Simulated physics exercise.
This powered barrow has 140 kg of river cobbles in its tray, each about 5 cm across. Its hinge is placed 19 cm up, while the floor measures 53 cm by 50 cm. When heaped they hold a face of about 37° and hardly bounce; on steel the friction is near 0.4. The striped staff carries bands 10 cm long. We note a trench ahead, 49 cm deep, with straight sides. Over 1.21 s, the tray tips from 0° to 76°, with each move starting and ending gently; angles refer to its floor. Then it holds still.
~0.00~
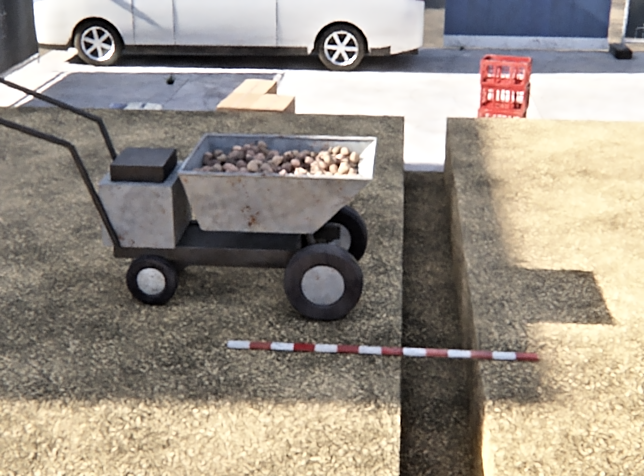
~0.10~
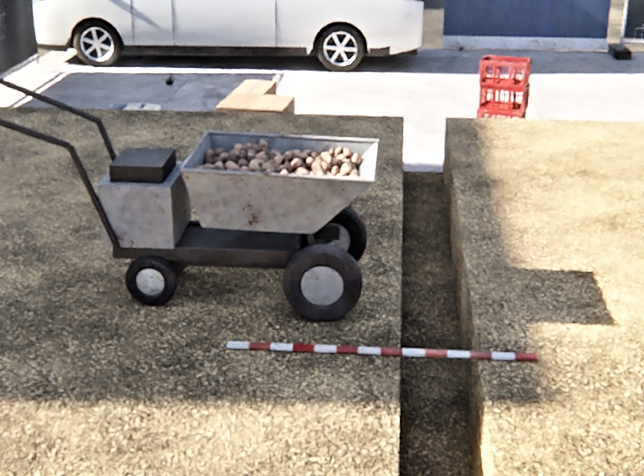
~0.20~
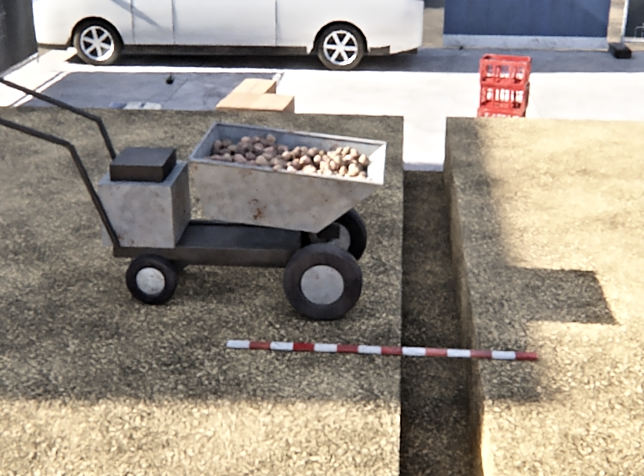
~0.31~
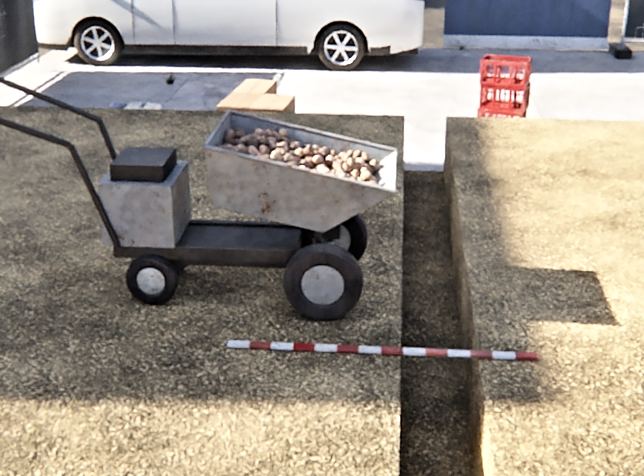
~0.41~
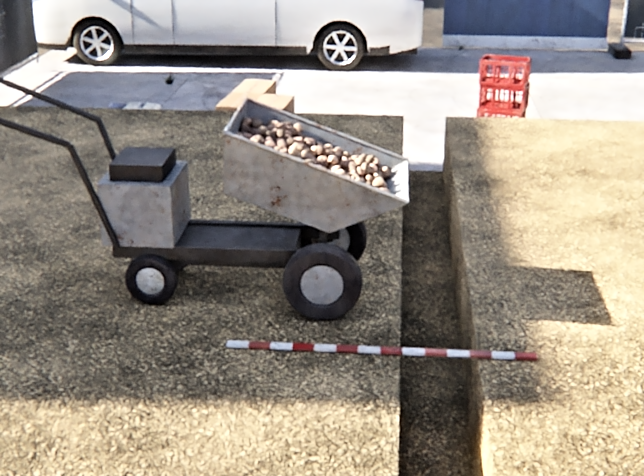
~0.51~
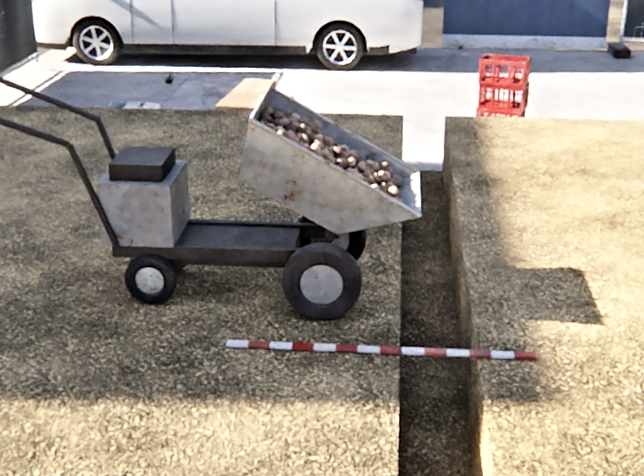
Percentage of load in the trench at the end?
46 per cent.
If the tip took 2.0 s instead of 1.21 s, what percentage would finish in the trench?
Near 55 per cent.
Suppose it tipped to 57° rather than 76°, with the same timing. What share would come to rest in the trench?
Around 45 per cent would finish in the trench.
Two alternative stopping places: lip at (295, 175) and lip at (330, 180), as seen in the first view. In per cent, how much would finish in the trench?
I'd expect close to 80 per cent at the first and 95 per cent at the second.
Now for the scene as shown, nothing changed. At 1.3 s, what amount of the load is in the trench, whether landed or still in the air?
I'd put it near 20 per cent.
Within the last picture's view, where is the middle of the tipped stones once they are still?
Roughly (484, 296), I'd say.
After 0.9 s the floor is at 64°; 99 % in the tray, 1 % in the trench; the foremost stones are at (453, 256).
After 1.3 s the floor is at 76°; 40 % in the tray, 22 % in the trench, 38 % past the trench; the foremost stones are at (572, 297).
After 1.7 s the floor is at 76°; 7 % in the tray, 38 % in the trench, 55 % past the trench; the foremost stones are past the picture's edge.
After 3.6 s the floor is at 76°; 0 % in the tray, 46 % in the trench, 54 % past the trench; the foremost stones are past the picture's edge.
